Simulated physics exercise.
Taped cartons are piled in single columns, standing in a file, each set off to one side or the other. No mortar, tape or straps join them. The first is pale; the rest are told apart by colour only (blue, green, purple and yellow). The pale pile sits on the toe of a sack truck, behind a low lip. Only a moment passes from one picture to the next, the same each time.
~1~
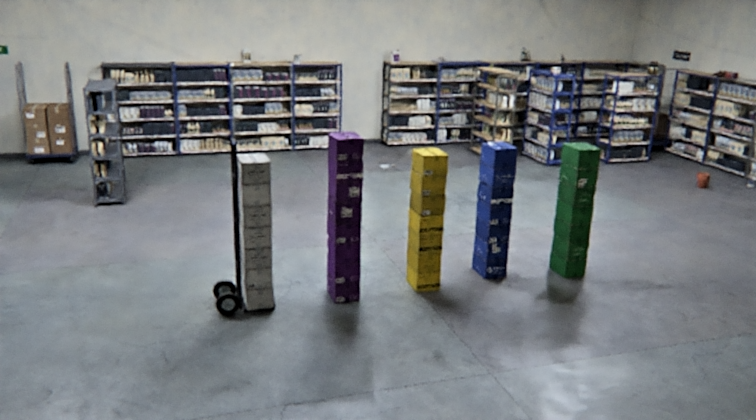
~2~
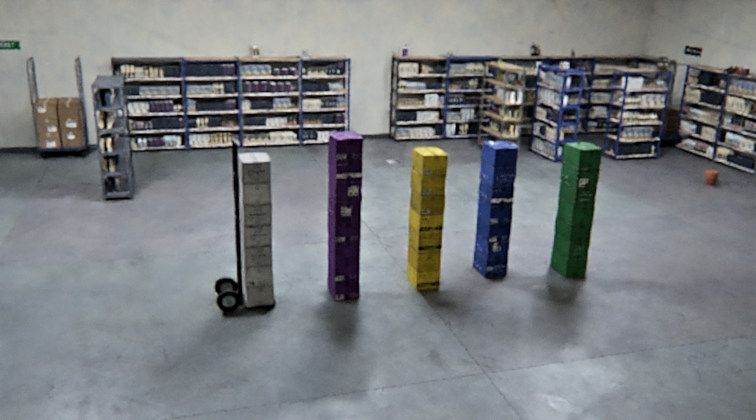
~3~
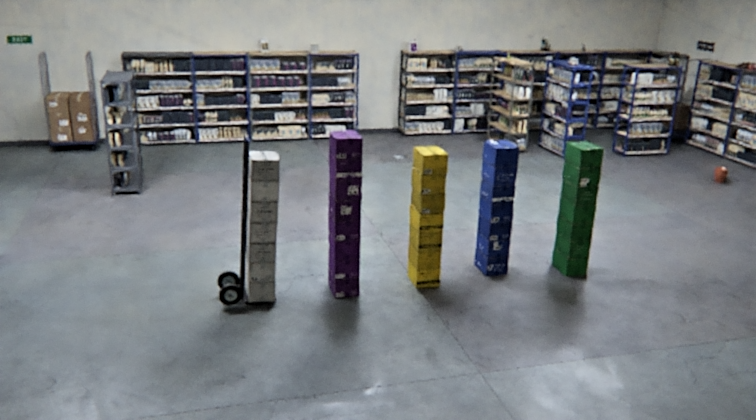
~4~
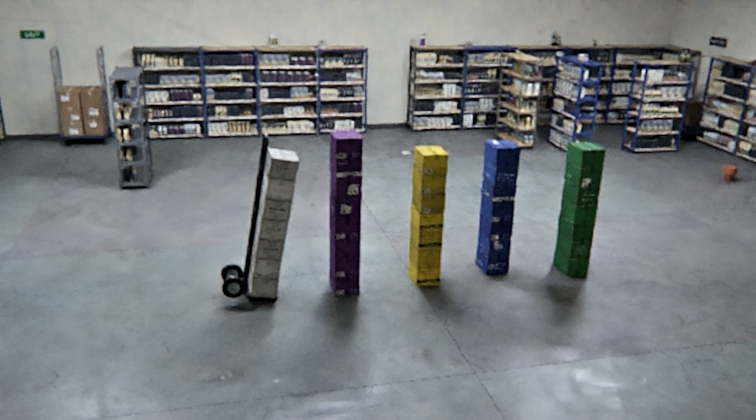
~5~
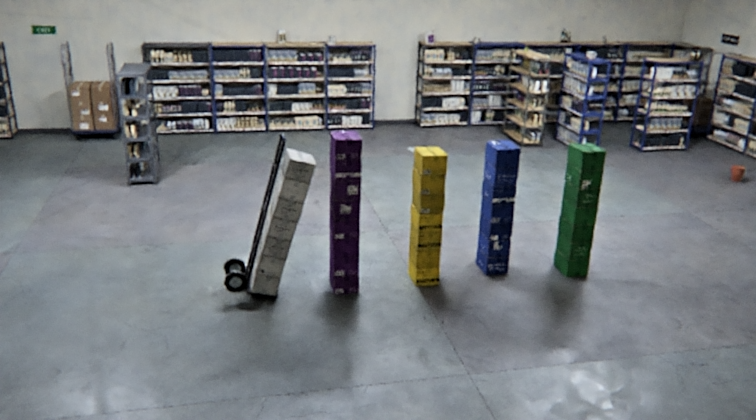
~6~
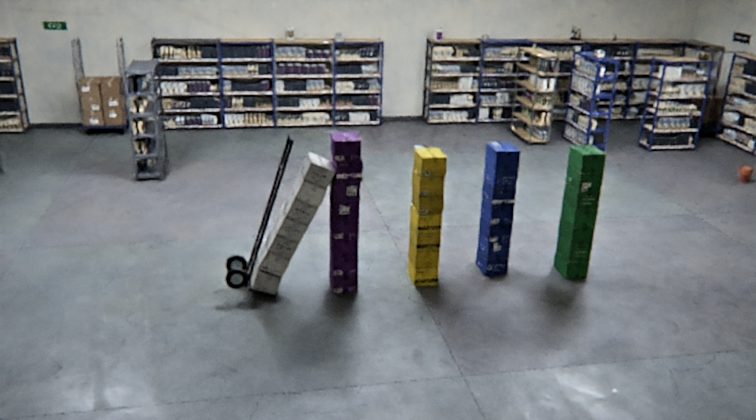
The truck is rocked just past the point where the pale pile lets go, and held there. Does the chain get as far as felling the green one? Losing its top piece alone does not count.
The green pile comes down.
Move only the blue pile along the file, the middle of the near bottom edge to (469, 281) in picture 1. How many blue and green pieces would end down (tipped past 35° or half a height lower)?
Pile by pile, blue 6, green 7.
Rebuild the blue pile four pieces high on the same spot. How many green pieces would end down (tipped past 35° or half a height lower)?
Down at the end: Green 7.
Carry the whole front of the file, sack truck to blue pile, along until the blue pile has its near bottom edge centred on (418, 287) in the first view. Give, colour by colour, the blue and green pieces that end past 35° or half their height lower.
Blue 6, green 0.
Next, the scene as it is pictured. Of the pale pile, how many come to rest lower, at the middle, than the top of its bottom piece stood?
It comes to 3.
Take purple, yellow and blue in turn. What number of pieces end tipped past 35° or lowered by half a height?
Pile by pile, purple 7, yellow 7, blue 7.
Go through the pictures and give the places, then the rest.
In the first picture (each place is the centre of the face we see best; the camera moves round a little), truck frame (236, 180) level; top green carton (589, 159); top purple carton (350, 150); the others all in place.
In the second picture, truck frame (237, 179) level; top green carton (590, 159).
In the third picture, truck frame (247, 176) rocked barely, top of the pale pile leaning barely; top green carton (592, 159); the others all in place.
In the fourth picture, truck frame (262, 172) rocked a little, top of the pale pile leaning a little; top green carton (593, 159); the others all in place.
In the fifth picture, truck frame (276, 172) rocked clearly, top of the pale pile leaning clearly; top green carton (594, 161); the others all in place.
In the sixth picture, truck frame (282, 172) rocked clearly, top of the pale pile leaning clearly; top green carton (594, 164); top purple carton (348, 151); one has shifted.
Just after the last frame, 6 of the pale pile down; none of the 7 green cartons down (7 of 29 in all colours); top green carton unmoved; top purple carton tilted well over, about its own height lower.
A moment on, 6 of the pale pile down; none of the 7 green cartons down (21 of 29 in all colours); top green carton tilted a little; top purple carton tilted steeply, some four heights lower.
When it is over, 6 of the pale pile down; 7 of the 7 green cartons down (28 of 29 in all colours); top green carton upside down; top blue carton upside down. In pixels of the last frame, middles, top blue carton near (658, 226).
